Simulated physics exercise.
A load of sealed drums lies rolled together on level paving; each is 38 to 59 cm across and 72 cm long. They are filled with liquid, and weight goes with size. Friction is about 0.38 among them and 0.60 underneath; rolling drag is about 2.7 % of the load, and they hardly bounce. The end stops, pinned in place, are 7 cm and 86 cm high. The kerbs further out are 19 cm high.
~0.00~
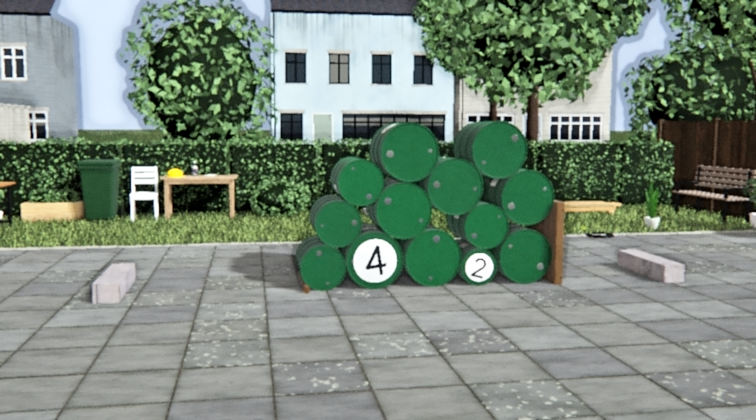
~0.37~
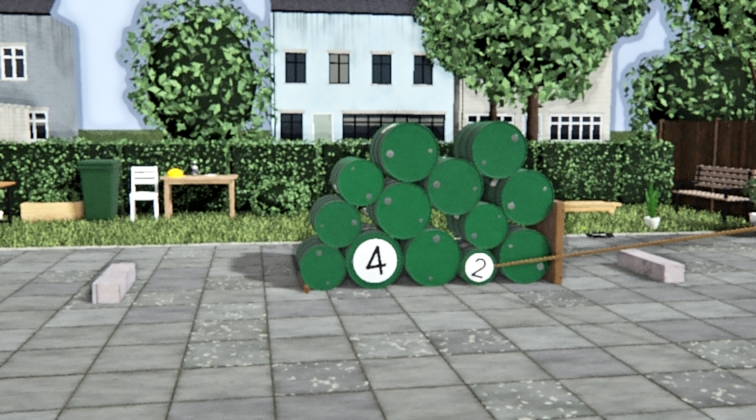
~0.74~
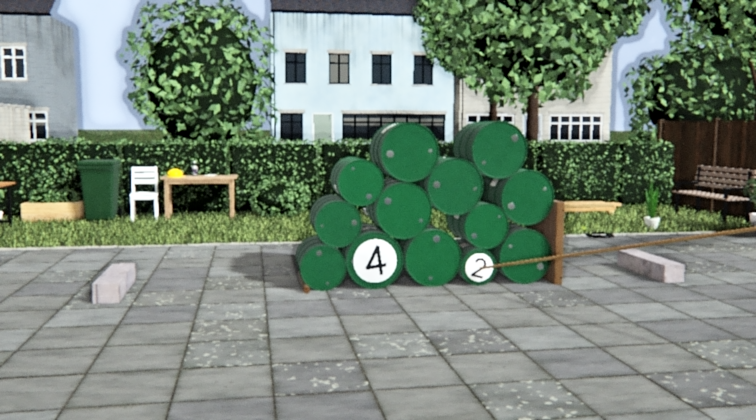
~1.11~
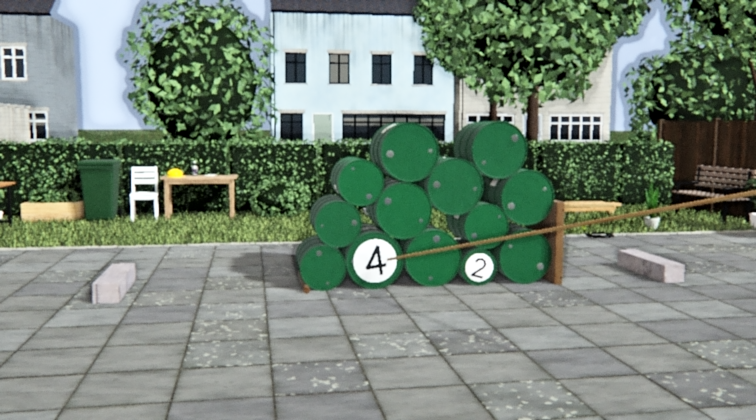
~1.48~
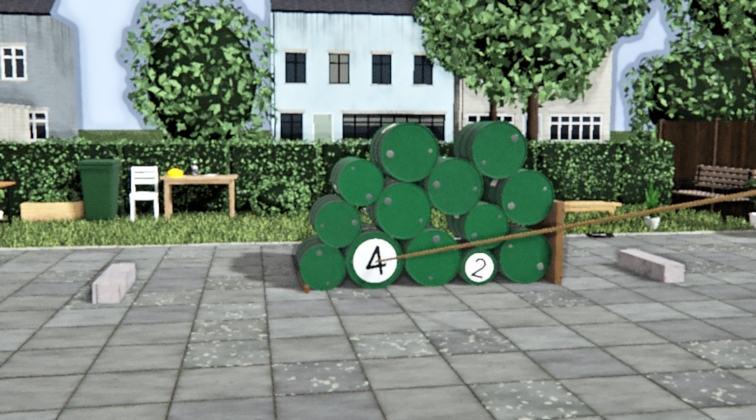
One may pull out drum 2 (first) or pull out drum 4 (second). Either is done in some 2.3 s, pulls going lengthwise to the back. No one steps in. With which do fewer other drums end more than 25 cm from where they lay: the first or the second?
The first.
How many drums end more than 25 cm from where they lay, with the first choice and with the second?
First 0, second 6.
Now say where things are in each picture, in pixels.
In the first picture, 13 drums, 5 on the base, highest (500, 150); no. 4 (375, 261), no. 2 (479, 267); left round bar (7 cm) (307, 287); right end board (86 cm) (560, 235); kerbs (107, 281) and (670, 264).
In the second picture, nothing has moved, the pointer shows the first choice, no. 2 at (479, 267).
In the third picture, nothing has moved, the pointer shows the first choice, no. 2 at (479, 267); bottom ones (323, 268) (375, 261) (434, 259) (479, 267) (526, 257).
In the fourth picture, nothing has moved, the pointer shows the second choice, no. 4 at (375, 261).
In the fifth picture, nothing has moved, the pointer shows the second choice, no. 4 at (375, 261).
First choice, 2.75 s in, 0 now displaced over 25 cm; the one last seen at (487, 227) 7 cm left and 16 cm down.
First choice, at rest by 3.6 s, 0 moved over 25 cm; not one over the kerbs; the one last seen at (487, 227) 7 cm left and 16 cm down; top of the pile 1.6 m high, from 1.7 m.
Second choice, 3.56 s in, 6 now displaced over 25 cm; the one last seen at (410, 152) 75 cm left and 60 cm down.
Second choice, at rest by 6.3 s, 6 moved over 25 cm; not one over the kerbs; the one last seen at (410, 152) 1.5 m left and 1.1 m down; top of the pile 1.3 m high, from 1.7 m.
